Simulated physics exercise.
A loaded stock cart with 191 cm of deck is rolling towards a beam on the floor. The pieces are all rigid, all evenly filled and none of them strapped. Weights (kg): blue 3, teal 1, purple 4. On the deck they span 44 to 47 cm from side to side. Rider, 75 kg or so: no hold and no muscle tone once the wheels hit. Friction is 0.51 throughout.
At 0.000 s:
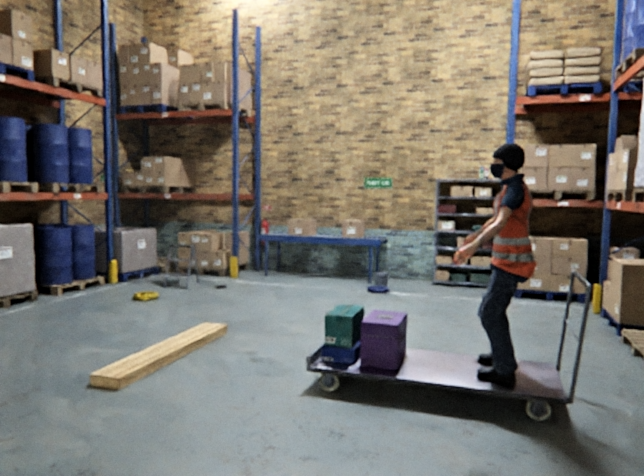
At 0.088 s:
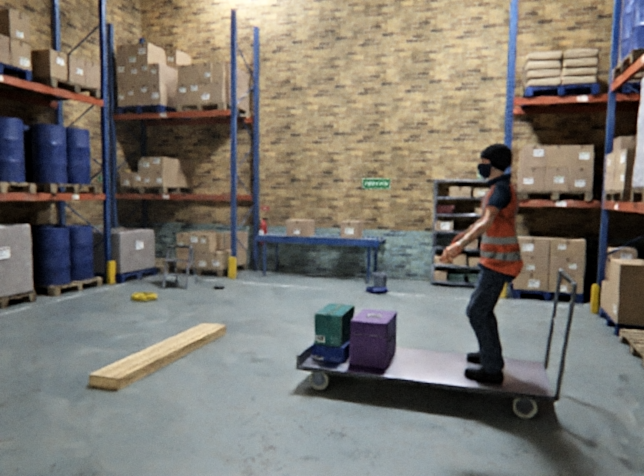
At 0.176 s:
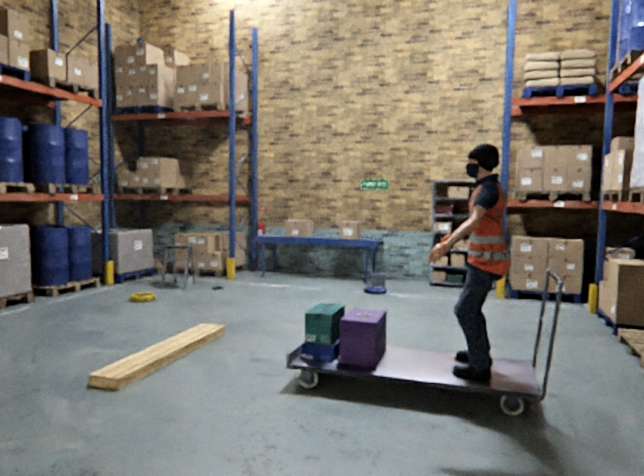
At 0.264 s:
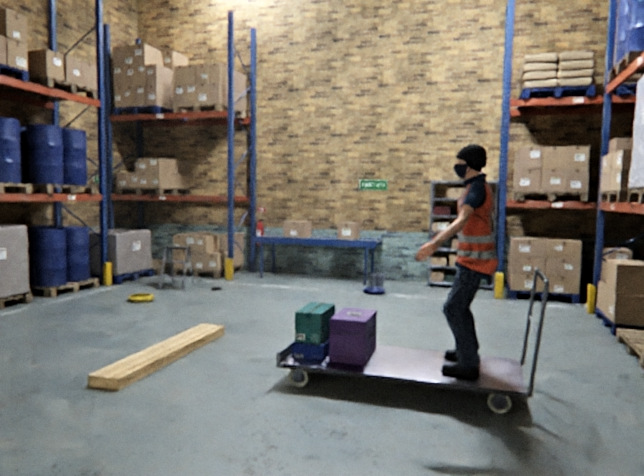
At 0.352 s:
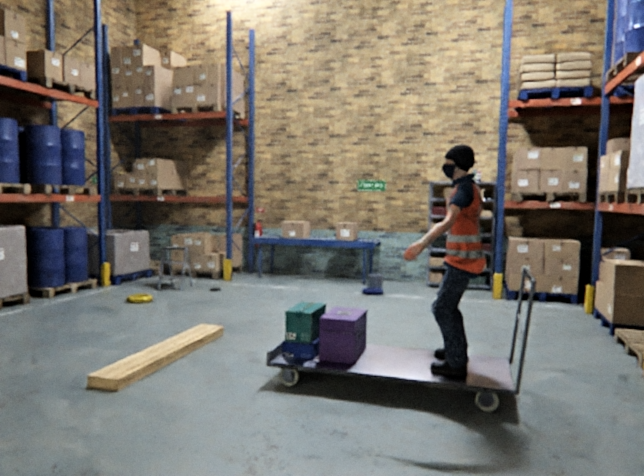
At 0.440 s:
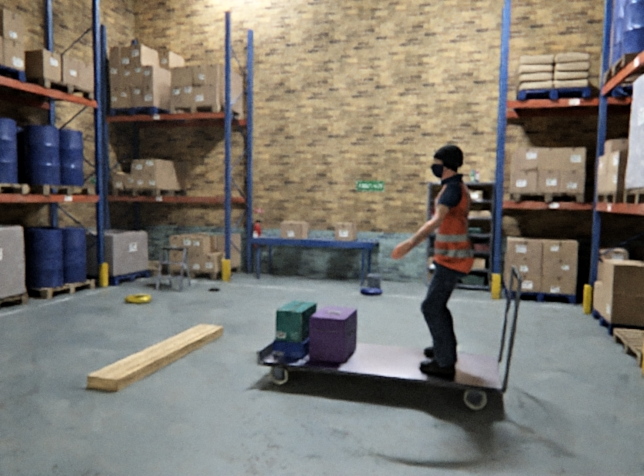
In a warehouse, a flat cart carrying a teal parcel, a purple toolbox and a standing worker in an orange vest rolled slowly left across the floor, the worker's arms held out in front.
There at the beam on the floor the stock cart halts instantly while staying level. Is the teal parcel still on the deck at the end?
Yes, it stays aboard.
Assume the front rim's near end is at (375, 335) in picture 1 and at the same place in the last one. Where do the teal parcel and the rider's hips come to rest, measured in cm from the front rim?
Rest points: Teal at 60 cm past, hips at 90 cm behind.
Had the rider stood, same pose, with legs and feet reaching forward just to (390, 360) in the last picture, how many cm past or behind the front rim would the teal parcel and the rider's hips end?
Neither reaches the rim: The teal item rests 10 cm behind, the hips 100 cm behind.
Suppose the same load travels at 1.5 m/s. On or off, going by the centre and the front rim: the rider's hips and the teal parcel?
Then hips on, teal off.
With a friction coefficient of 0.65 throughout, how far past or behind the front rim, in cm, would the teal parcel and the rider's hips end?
Teal 10 behind, hips 130 behind.
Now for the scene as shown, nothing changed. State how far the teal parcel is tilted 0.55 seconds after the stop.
Roughly 0 degrees.
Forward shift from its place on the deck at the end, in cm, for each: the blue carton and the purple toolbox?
Blue 5, purple 10; both in cm.
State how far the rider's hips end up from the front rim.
Some 120 cm behind it.
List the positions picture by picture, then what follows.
Teal parcel (345, 325), purple toolbox (385, 338), rim corner (308, 367); 0 cm covered, 152 to go, in the first frame.
Teal parcel (335, 324), purple toolbox (374, 337), rim corner (298, 365); 9 cm covered, 144 to go, in the second frame.
Teal parcel (325, 323), purple toolbox (364, 336), rim corner (288, 364); 18 cm covered, 135 to go, in the third frame.
Teal parcel (316, 322), purple toolbox (354, 335), rim corner (278, 363); 26 cm covered, 126 to go, in the fourth frame.
Teal parcel (306, 322), purple toolbox (344, 334), rim corner (268, 362); 35 cm covered, 117 to go, in the fifth frame.
Teal parcel (297, 321), purple toolbox (334, 333), rim corner (258, 361); 44 cm covered, 108 to go. Speed about 1.0 m/s, in the sixth frame.
After 1.52 s the deck stops.
After 2.07 s the teal parcel is 9 cm behind the rim, tilted 0°, near (179, 310) in the last picture's view.
After 2.52 s the teal parcel is 9 cm behind the rim, tilted 0°, near (179, 310) in the last picture's view.
When all is still (3.9 s), nothing is past the rim; behind it, blue carton, teal parcel, purple toolbox and the rider's hips.
